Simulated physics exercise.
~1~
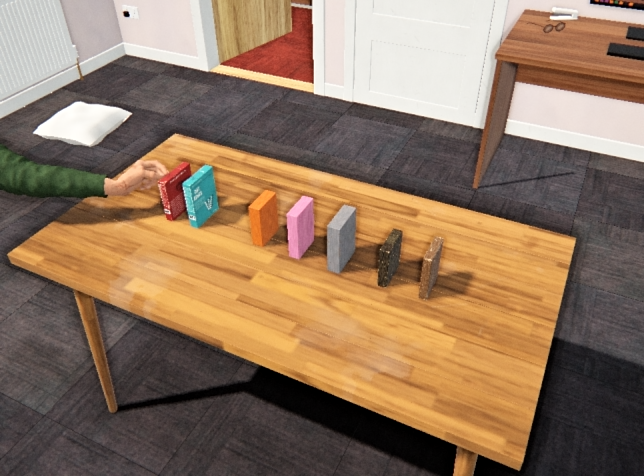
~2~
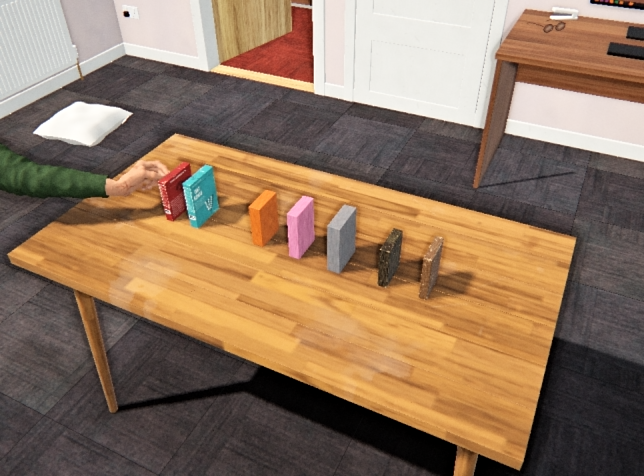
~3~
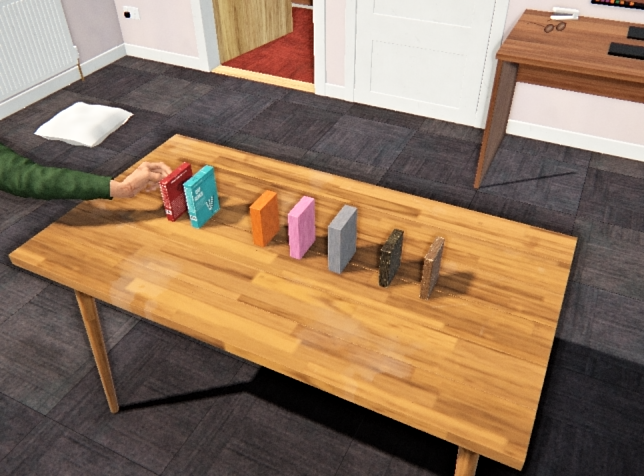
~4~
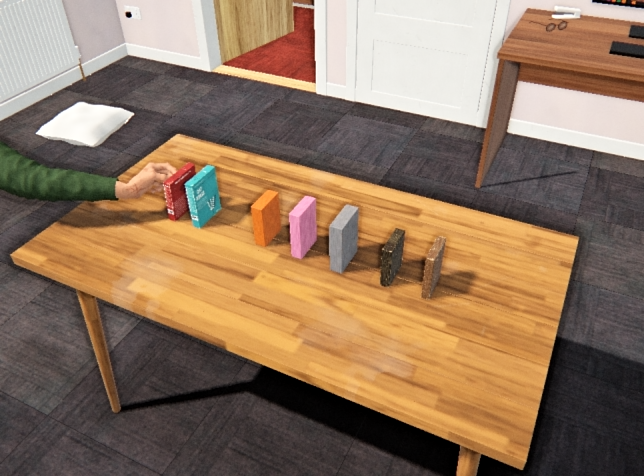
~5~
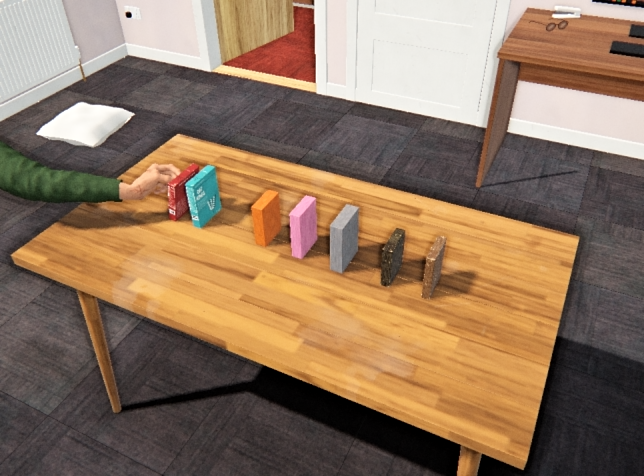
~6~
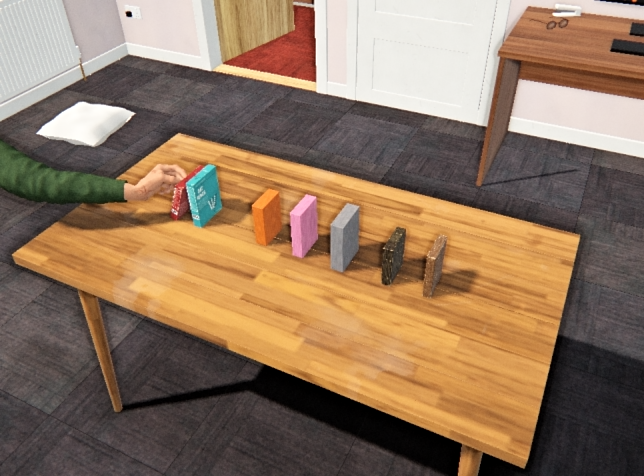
A long wooden table stands in a room with dark carpet, seen from above at an angle, with a white cushion, doorway and desk beyond. Across it, from left to right, stand red and turquoise packets, then orange, pink, grey, black and brown upright pieces. A green-sleeved arm reaches in from the left and its hand pushes the red packet, which tilts rightward, while the camera drifts very slightly.
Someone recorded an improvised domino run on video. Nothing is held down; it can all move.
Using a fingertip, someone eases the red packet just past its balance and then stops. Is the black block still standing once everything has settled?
It is not thrown off balance.
Then, 0.10 s on from there, red packet 28° over.
Then, 0.40 s on from there, red packet 26° over.
In the end, all 5 unmoved. At the end, from the last picture's camera, black block near (394, 257).
